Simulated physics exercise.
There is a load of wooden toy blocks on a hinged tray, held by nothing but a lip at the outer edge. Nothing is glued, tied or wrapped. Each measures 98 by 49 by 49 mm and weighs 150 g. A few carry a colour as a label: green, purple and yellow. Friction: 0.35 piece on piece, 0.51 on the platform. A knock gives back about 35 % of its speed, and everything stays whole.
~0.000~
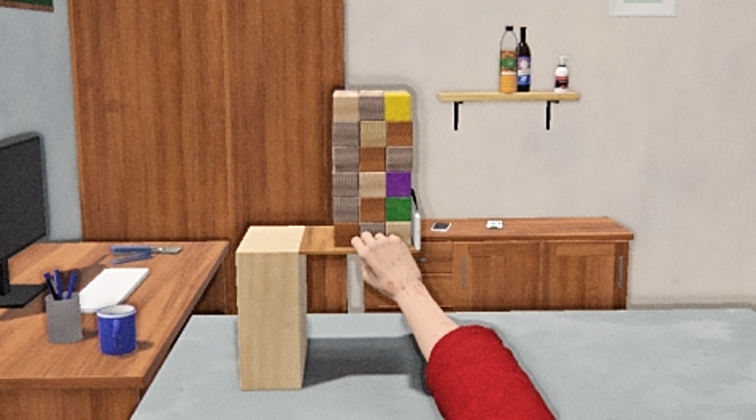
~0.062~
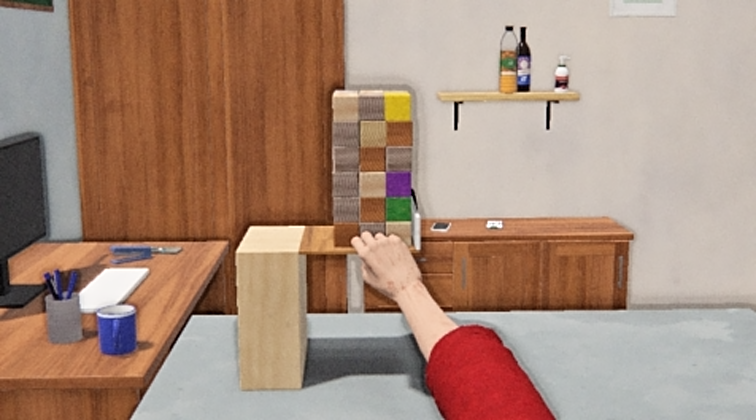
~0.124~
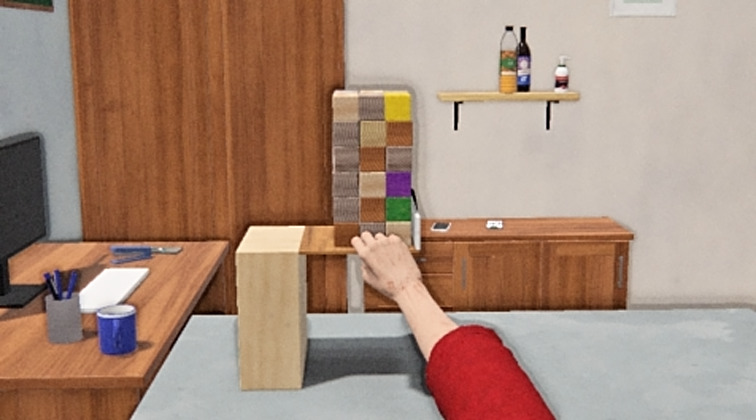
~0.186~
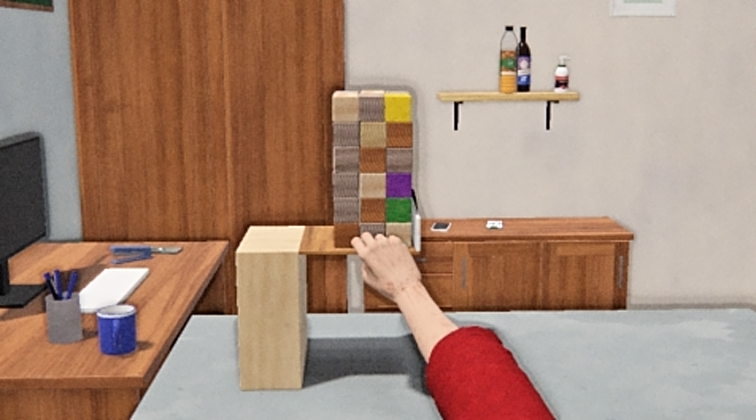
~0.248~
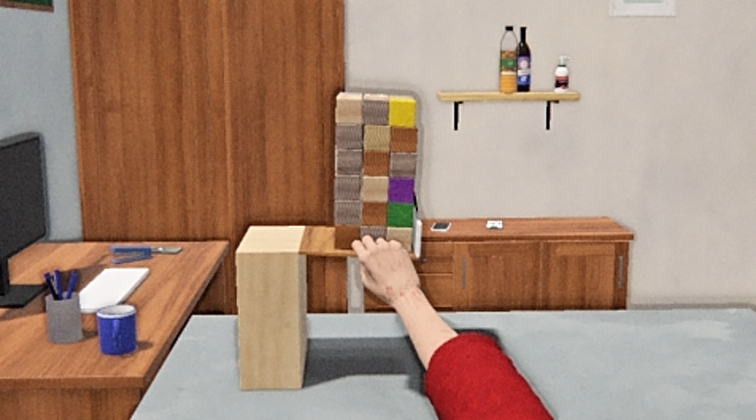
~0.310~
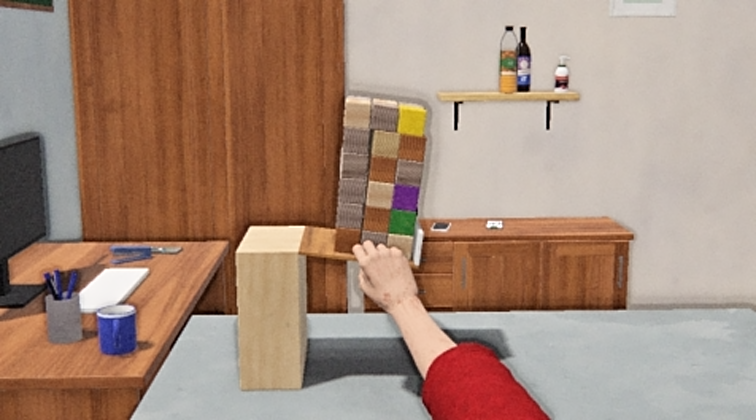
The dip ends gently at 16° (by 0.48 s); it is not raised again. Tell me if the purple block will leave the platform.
In the end the purple block goes over the edge.
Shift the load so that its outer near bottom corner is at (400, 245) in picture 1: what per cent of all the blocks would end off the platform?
Then 50 per cent.
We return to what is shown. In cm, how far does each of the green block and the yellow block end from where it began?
Moved: Green 6, yellow 70.
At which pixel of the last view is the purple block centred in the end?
Near (481, 363).
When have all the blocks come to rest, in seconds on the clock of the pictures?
At about 2.0 s.
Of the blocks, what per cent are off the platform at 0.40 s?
At that moment 0 per cent.
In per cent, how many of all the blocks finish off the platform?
Near 50 per cent.
By 0.40 s, slope 14°; none of the 36 blocks off the platform, 17 disturbed; purple block moved 4 mm.
By 0.56 s, slope 16°; 11 of the 36 blocks off the platform; purple block tilted 26°; yellow block tilted 26°, 17 mm lower.
By 0.78 s, slope 16°; 18 of the 36 blocks off the platform; purple block on its side; yellow block on its side.
When it is over (2.0 s), slope 16°; 18 of the 36 blocks off the platform; purple block on its side; yellow block on its side; green block tilted 43°. In pixels of the last frame, middles, purple block near (481, 363), yellow block near (623, 363).
